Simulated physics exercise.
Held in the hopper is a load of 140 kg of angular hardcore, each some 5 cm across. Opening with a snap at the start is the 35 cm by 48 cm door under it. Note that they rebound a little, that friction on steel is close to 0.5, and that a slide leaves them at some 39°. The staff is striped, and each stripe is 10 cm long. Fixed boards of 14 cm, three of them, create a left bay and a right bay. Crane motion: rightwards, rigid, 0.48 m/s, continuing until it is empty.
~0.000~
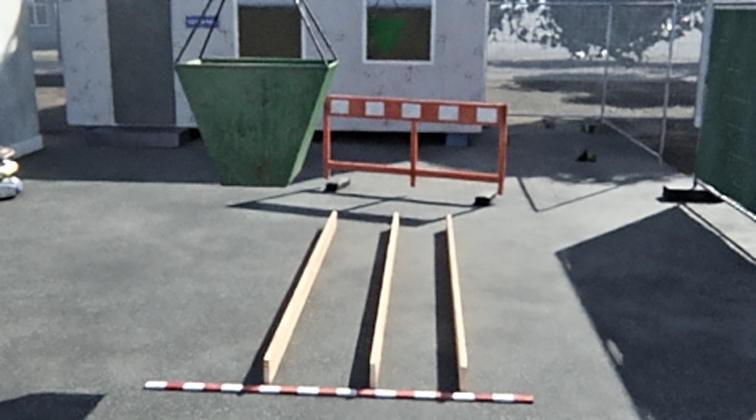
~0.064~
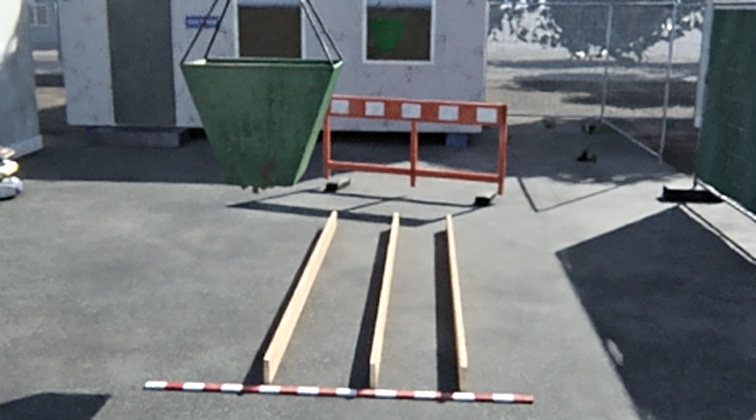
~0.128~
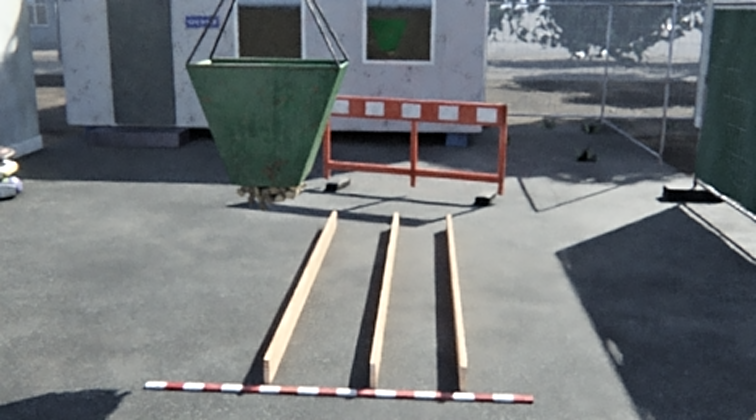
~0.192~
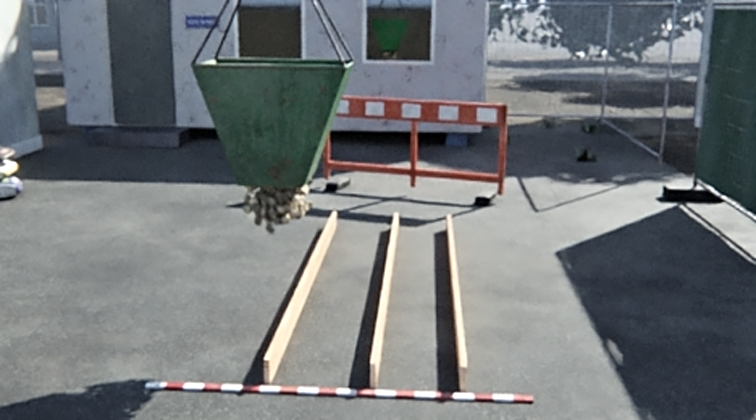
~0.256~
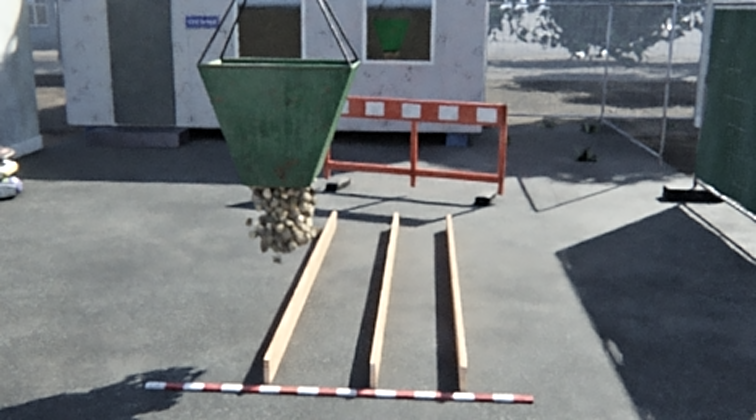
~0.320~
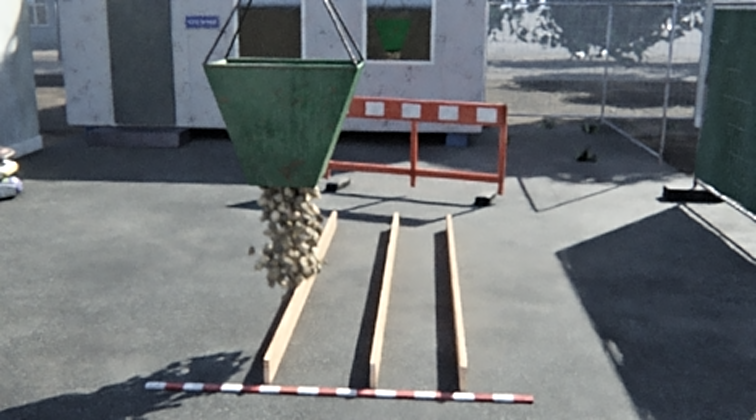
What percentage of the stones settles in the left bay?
90 %.
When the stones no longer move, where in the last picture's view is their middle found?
Centre at rest: Around (332, 331).
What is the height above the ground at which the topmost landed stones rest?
Max stone height at rest approx 24 cm.
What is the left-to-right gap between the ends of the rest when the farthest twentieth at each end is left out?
Some 60 cm from left to right.
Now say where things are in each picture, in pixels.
In the first frame, the outlet is at (254, 177); nothing has dropped yet.
In the second frame, the outlet is at (259, 177); 4 % is out.
The third frame shows outlet at (265, 177), the stream shows down to (270, 196); 89 % still inside.
The fourth frame shows outlet at (271, 177), the stream shows down to (277, 218); 80 % still inside.
The fifth frame shows outlet at (276, 177), the stream shows down to (283, 247); 70 % still inside.
The sixth frame shows outlet at (282, 178), the stream shows down to (289, 281); 61 % still inside.
After 0.7 s, 0 % in the hopper, 5 % falling or lying left of the bays, 95 % falling or lying in the left bay; the stones farthest right are at (372, 340).
After 1.1 s, 0 % in the hopper, 6 % falling or lying left of the bays, 90 % falling or lying in the left bay, 3 % falling or lying in the right bay; the stones farthest right are at (439, 336).
After 1.7 s, 0 % in the hopper, 6 % falling or lying left of the bays, 90 % falling or lying in the left bay, 4 % falling or lying in the right bay; the stones farthest right are at (447, 337).
After 2.6 s, 0 % in the hopper, 6 % falling or lying left of the bays, 90 % falling or lying in the left bay, 4 % falling or lying in the right bay; the stones farthest right are at (447, 337).
After 4.5 s, 0 % in the hopper, 6 % left of the bays, 90 % in the left bay, 4 % in the right bay; the stones farthest right are at (447, 337).
